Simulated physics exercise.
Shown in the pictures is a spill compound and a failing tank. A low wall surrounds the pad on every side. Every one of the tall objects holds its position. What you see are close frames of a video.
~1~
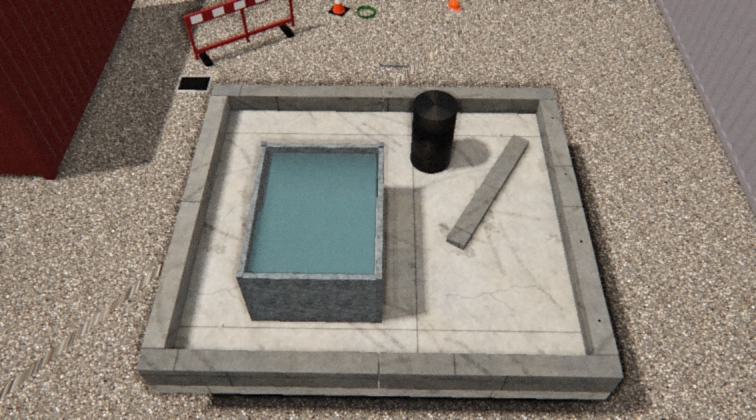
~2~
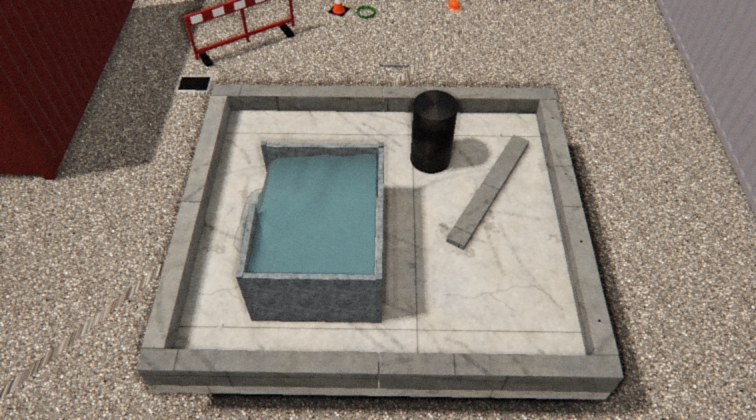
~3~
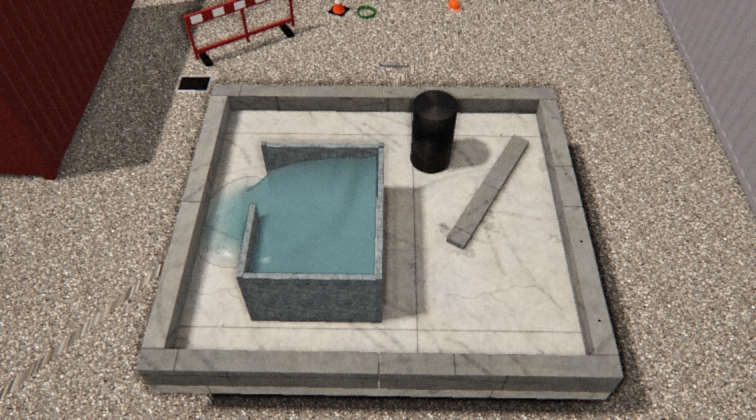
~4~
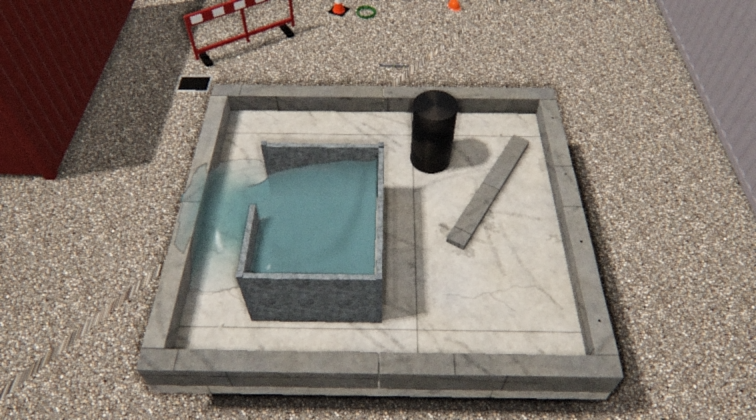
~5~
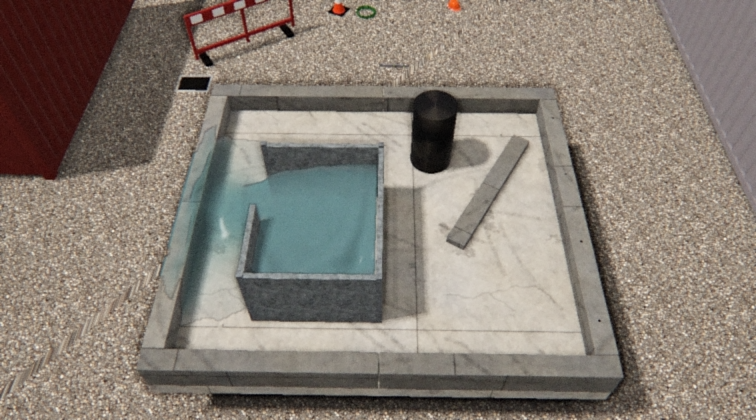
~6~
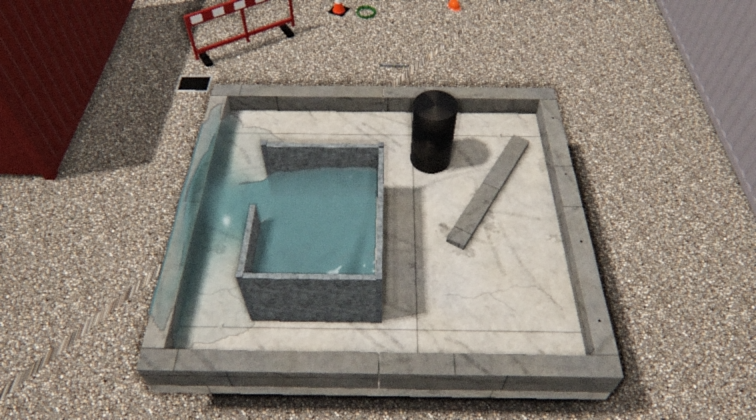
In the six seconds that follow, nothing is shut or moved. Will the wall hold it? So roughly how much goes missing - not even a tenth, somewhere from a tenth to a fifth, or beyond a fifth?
I think from a tenth to a fifth.
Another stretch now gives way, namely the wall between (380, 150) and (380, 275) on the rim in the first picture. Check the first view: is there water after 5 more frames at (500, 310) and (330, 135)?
Soaked, then untouched.
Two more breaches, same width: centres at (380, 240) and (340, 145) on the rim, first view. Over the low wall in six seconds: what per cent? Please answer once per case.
10% and 8%, roughly.
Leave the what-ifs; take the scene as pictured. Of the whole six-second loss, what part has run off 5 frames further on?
Around 45 %.
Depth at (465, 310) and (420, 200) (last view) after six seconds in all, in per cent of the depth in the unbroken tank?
Respectively about 10 and 8 per cent.
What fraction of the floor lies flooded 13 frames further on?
Close to 70 percent, by my reckoning.
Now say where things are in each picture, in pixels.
The first picture shows the open tank at (317, 210) is whole and still.
In the second picture, the front is at a hidden place, out from the gap at (268, 205).
In the third picture, the front is at (201, 243), out from the gap at (269, 208).
In the fourth picture, water pours out at (269, 210) and has run to (220, 166).
In the fifth picture, the front is at (226, 140), out from the gap at (269, 210).
In the sixth picture, the front is at (231, 119), out from the gap at (269, 210).
A moment on, water covers 20 % of the floor; the low wall has let 3 % over.
Next, water covers 30 % of the floor; the low wall has let 7 % over.
Then, water covers 60 % of the floor; the low wall has let 15 % over.
Later, water covers 75 % of the floor; the low wall has let 16 % over.
In the end, water covers 85 % of the floor; the low wall has let 16 % over.
